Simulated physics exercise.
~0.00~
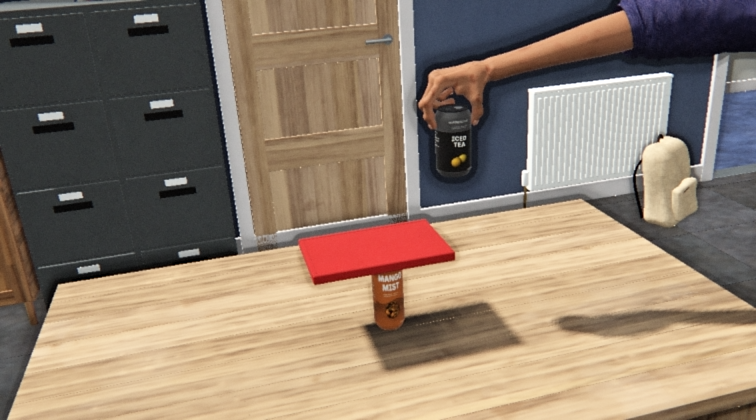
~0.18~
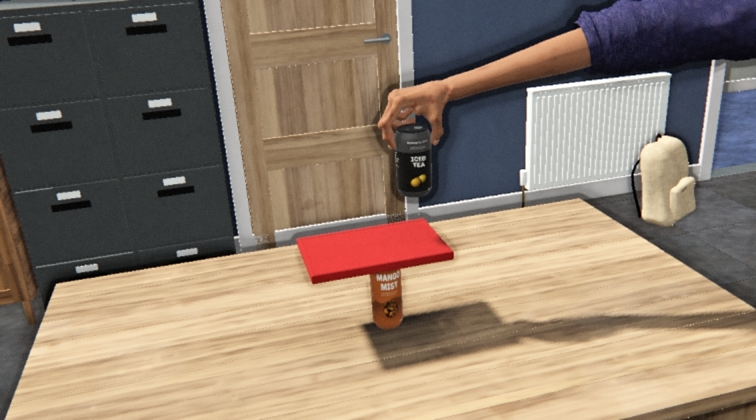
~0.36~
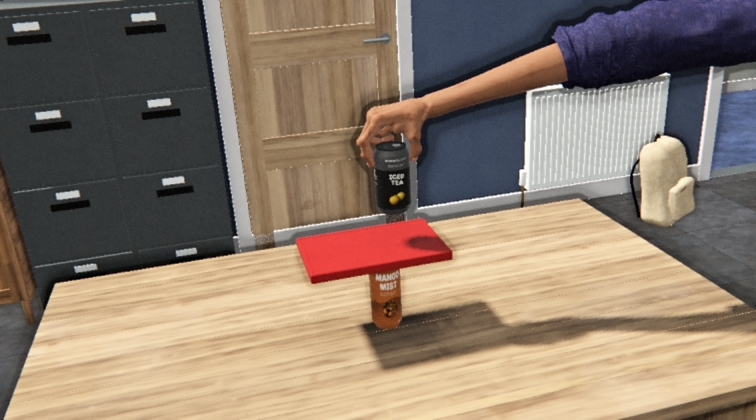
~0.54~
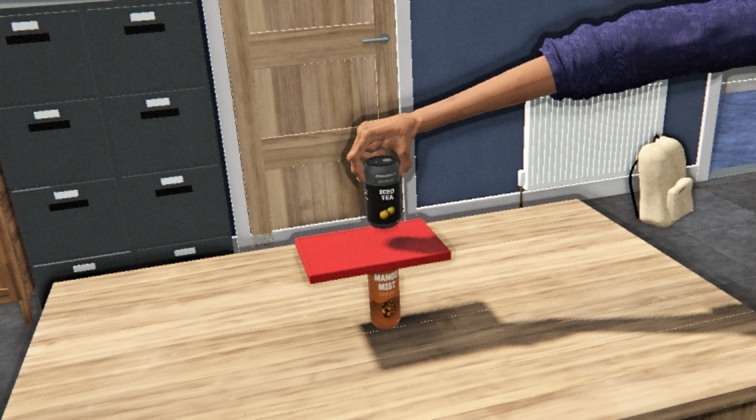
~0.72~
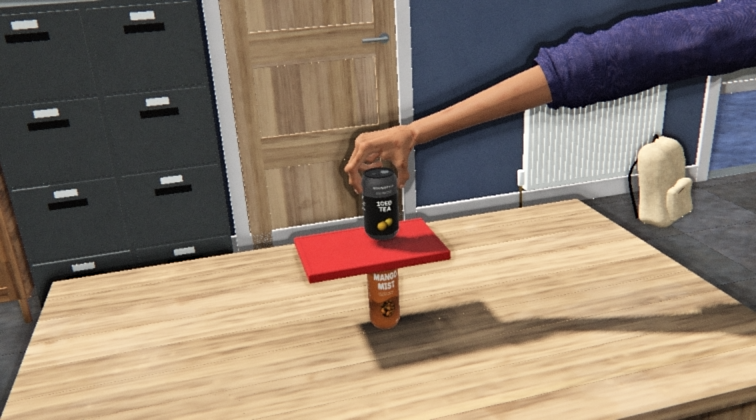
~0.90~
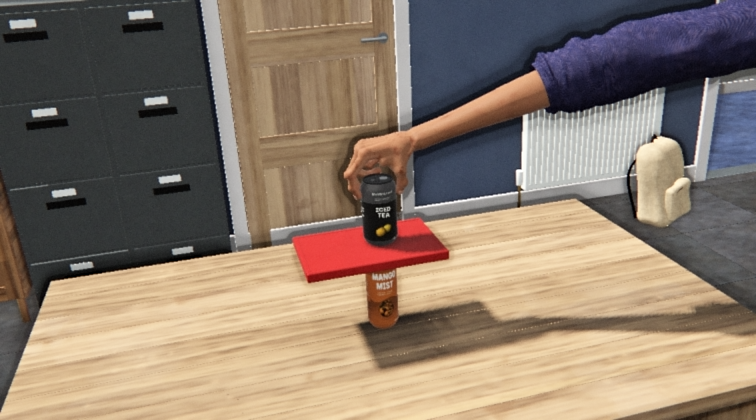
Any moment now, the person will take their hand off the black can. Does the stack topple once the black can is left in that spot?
No, the stack is stable.
Around 1.20 s, nothing moves.
Around 1.60 s, black can resting near (379, 210).
Finally (2.0 s), all 3 still in place. Final places as the last picture's camera would see them, black can near (379, 210). The stack stays up.
